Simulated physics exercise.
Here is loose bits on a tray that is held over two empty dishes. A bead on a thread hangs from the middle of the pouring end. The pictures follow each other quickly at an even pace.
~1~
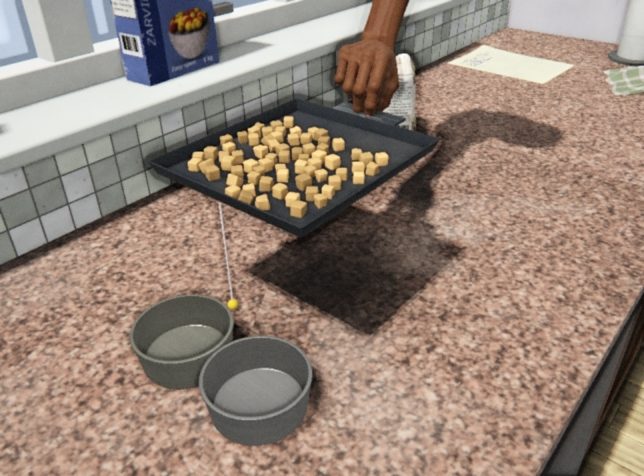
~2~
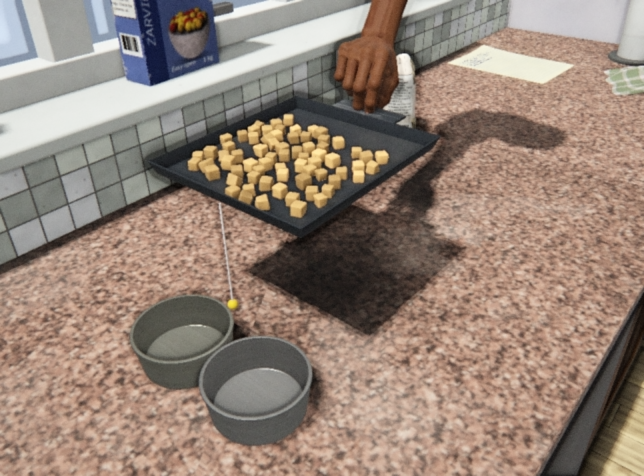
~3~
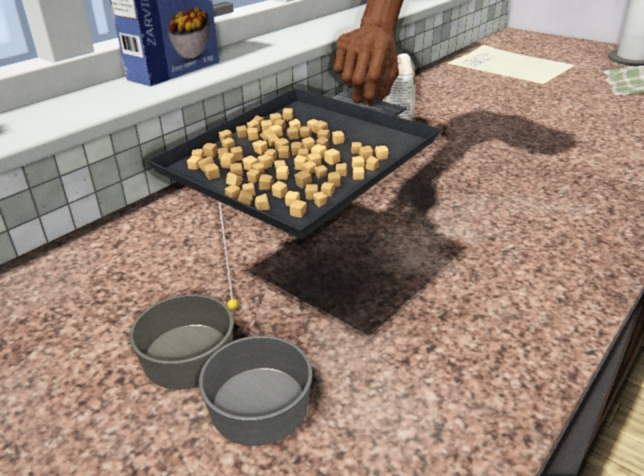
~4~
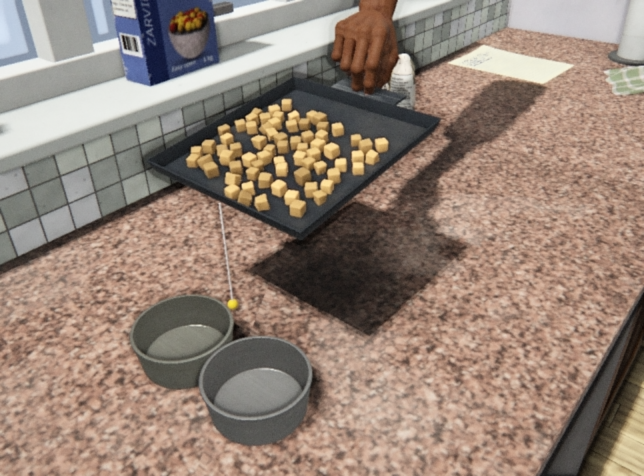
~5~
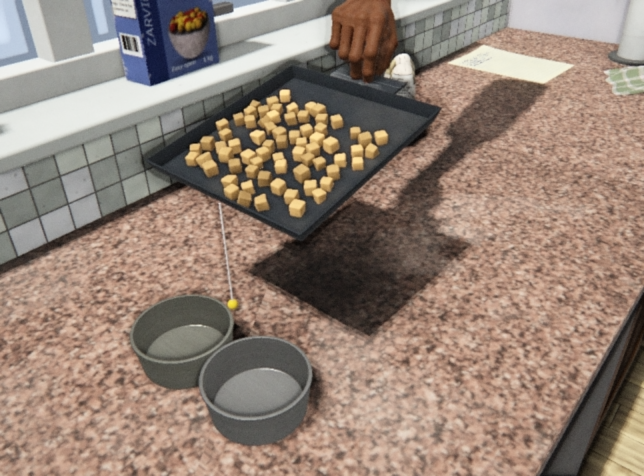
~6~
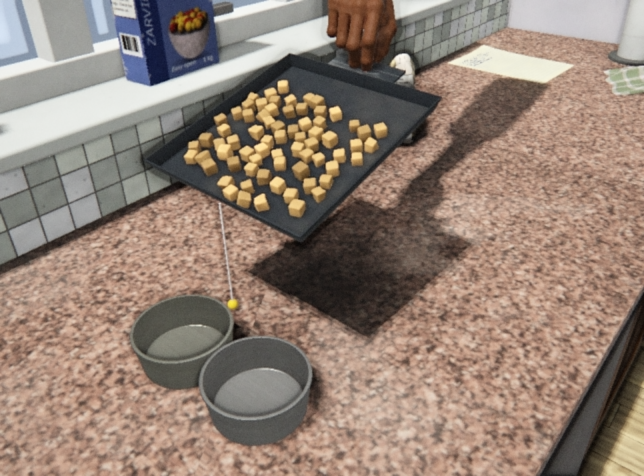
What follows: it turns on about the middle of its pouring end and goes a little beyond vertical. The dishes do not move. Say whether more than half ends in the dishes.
In the dishes lies over half of it.
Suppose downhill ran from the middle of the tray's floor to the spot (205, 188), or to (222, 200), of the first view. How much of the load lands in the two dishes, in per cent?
About 60 and 80 per cent.
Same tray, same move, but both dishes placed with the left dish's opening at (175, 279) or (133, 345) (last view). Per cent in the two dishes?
The first gives 10 %, the second 30 %.
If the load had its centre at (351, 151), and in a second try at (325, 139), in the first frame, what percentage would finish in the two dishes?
About 90 and 90 per cent.
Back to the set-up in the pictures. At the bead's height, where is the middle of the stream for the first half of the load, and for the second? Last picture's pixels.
Around (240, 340) and then (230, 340).
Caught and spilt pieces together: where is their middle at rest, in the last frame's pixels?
At about (244, 396).
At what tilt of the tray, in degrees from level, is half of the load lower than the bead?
At about 105°.
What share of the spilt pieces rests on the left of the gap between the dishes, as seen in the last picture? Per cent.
Near 20 %.
Just after the last frame, tray tipped steeply; every one on the tray.
A moment on, tray tipped right over; almost all on the tray; just a few in the left dish; just a few in the air.
Further on, tray tipped past a quarter turn; roughly half in the right dish; roughly a third in the left dish; about a tenth outside both; just a few in the air.
When it is over, tray tipped past a quarter turn; roughly half in the right dish; roughly a third in the left dish; about a tenth outside both.
